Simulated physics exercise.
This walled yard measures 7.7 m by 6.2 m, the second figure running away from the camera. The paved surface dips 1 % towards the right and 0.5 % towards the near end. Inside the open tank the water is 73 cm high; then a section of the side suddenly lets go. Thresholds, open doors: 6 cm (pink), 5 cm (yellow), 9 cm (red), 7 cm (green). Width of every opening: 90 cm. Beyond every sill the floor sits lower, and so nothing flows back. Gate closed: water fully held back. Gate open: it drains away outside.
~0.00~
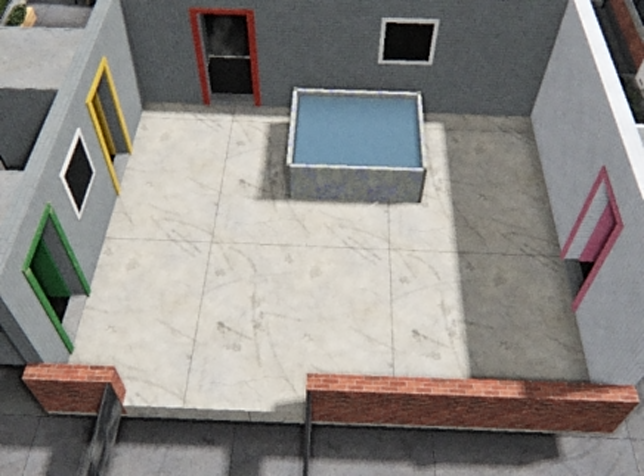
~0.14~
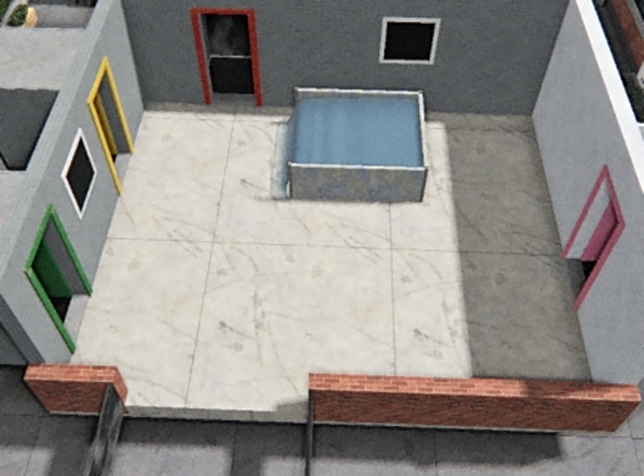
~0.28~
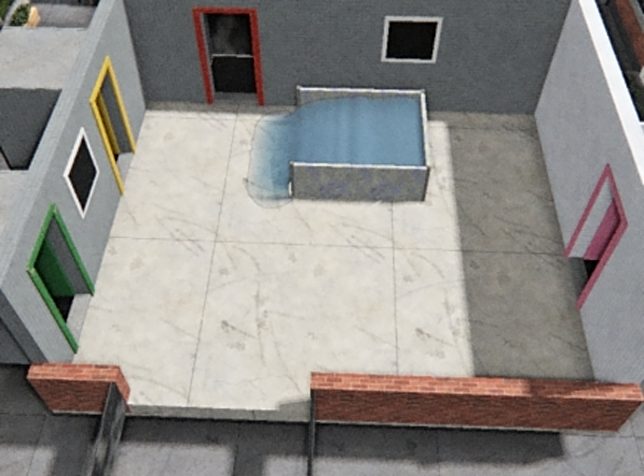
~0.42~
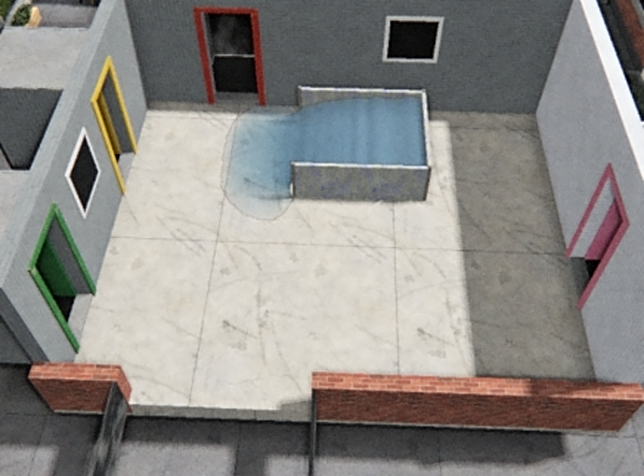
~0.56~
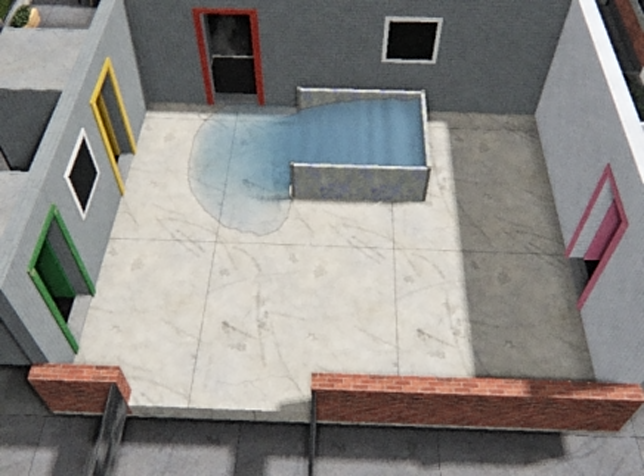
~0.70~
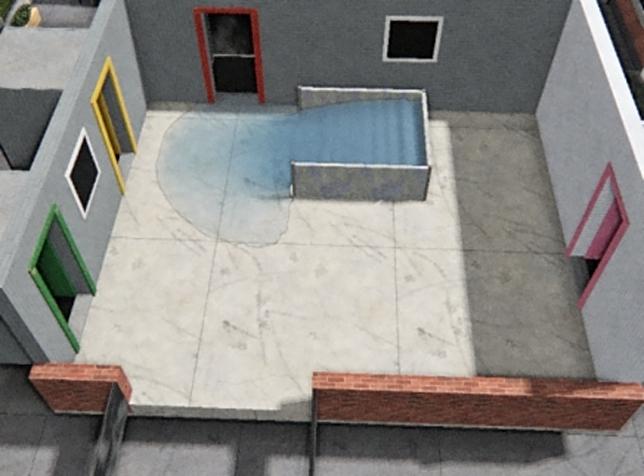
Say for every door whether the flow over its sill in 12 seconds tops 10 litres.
My prediction: The pink door never tops the limit, the yellow door tops the limit, the red door tops the limit, the green door tops the limit.
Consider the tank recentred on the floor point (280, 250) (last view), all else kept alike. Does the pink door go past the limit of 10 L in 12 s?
Pink: Too much.
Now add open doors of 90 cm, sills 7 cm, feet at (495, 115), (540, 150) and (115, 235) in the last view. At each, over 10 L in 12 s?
Less, less, more.
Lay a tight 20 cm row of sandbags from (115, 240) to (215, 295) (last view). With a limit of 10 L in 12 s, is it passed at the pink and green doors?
Result: Pink door beyond the limit; green door inside the limit.
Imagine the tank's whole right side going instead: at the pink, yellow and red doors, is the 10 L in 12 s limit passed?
Note: Pink beyond the mark, yellow short of the mark, red short of the mark.
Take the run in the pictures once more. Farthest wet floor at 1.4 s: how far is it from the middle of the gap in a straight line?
About 3.8 m out.
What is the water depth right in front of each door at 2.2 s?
Door by door in cm, pink shows 0, yellow shows 32, red shows 16, green shows 7.
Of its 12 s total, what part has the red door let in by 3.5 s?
Around 60 percent.
After 1.4 s water covers 25 % of the floor and is deepest (46 cm) near (150, 103); pink door not reached, yellow door 17 cm at the sill, 64 L in, red door 17 cm at the sill, 5 L in, green door not reached.
After 2.2 s water covers 30 % of the floor and is deepest (44 cm) near (186, 104); pink door not reached, yellow door 32 cm at the sill, 221 L in, red door 16 cm at the sill, 31 L in, green door 7 cm at the sill, 0 L in.
After 3.5 s water covers 35 % of the floor and is deepest (26 cm) near (84, 375); pink door not reached, yellow door 20 cm at the sill, 422 L in, red door 20 cm at the sill, 81 L in, green door 10 cm at the sill, 4 L in.
After 7.0 s water covers 60 % of the floor and is deepest (13 cm) near (305, 407); pink door not reached, yellow door 8 cm at the sill, 507 L in, red door 7 cm at the sill, 135 L in, green door 10 cm at the sill, 25 L in.
After 12.0 s water covers 80 % of the floor and is deepest (10 cm) near (595, 406); pink door 6 cm at the sill, 0 L in, yellow door 2 cm at the sill, 511 L in, red door 3 cm at the sill, 135 L in, green door 4 cm at the sill, 32 L in.
